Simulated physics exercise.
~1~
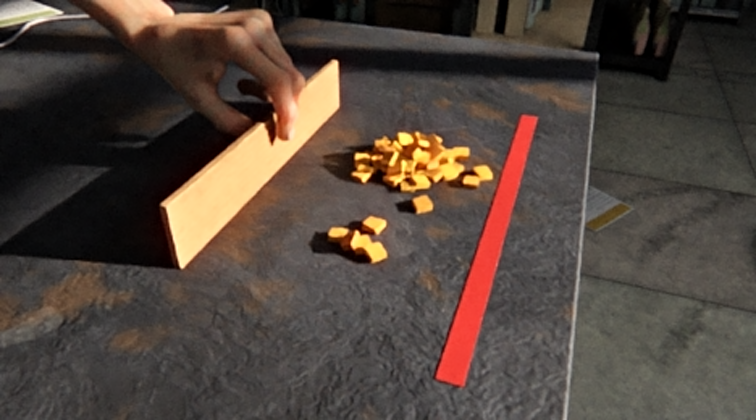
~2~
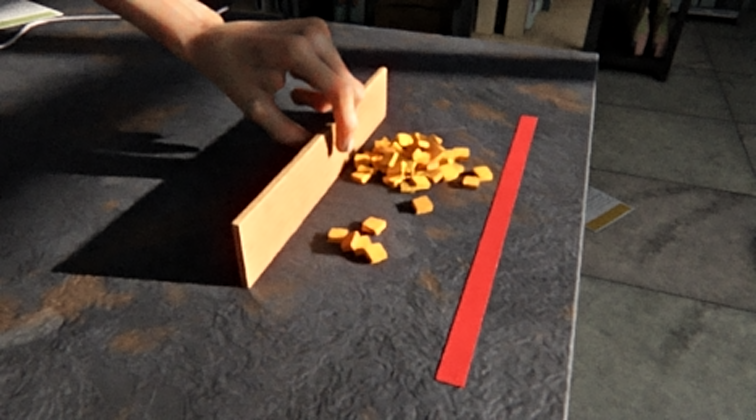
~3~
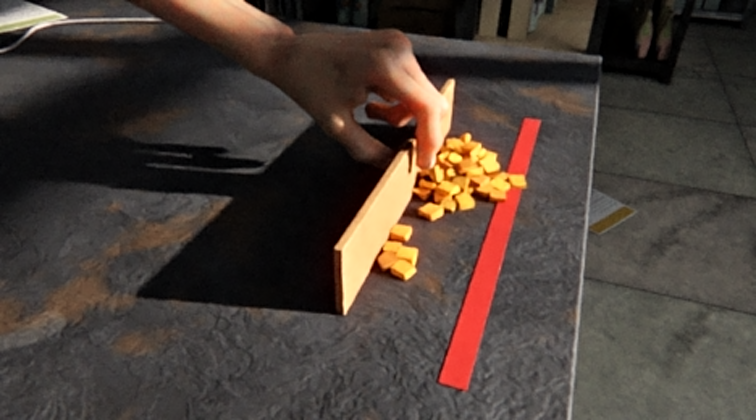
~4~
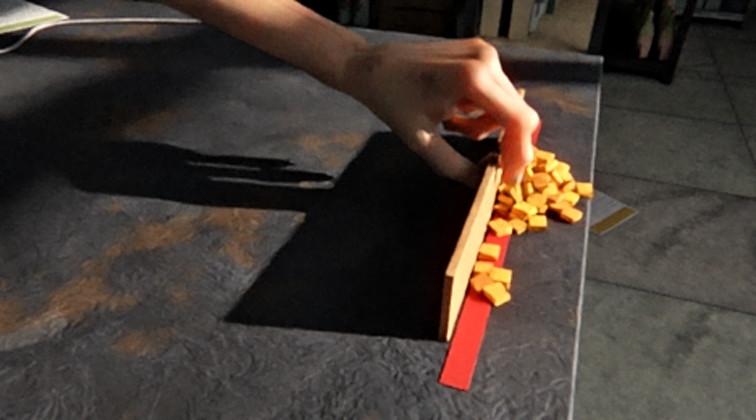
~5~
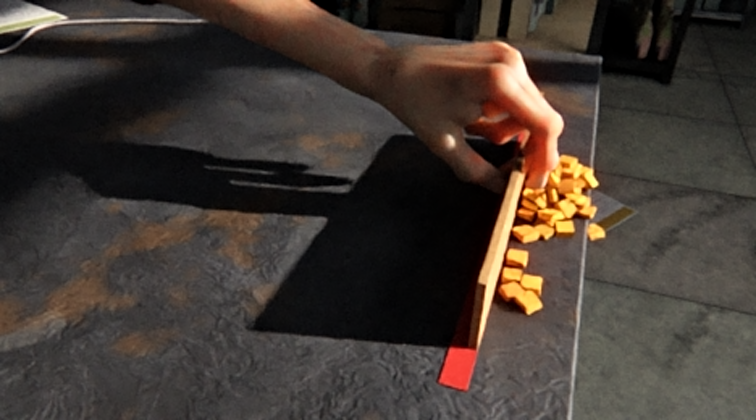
The footage shows a hand sliding an upright orange card rightward across a dark table, pushing two groups of small orange pieces over a red strip. The card ends at the strip, with the nearer group on the table and a little of the farther group over the edge.
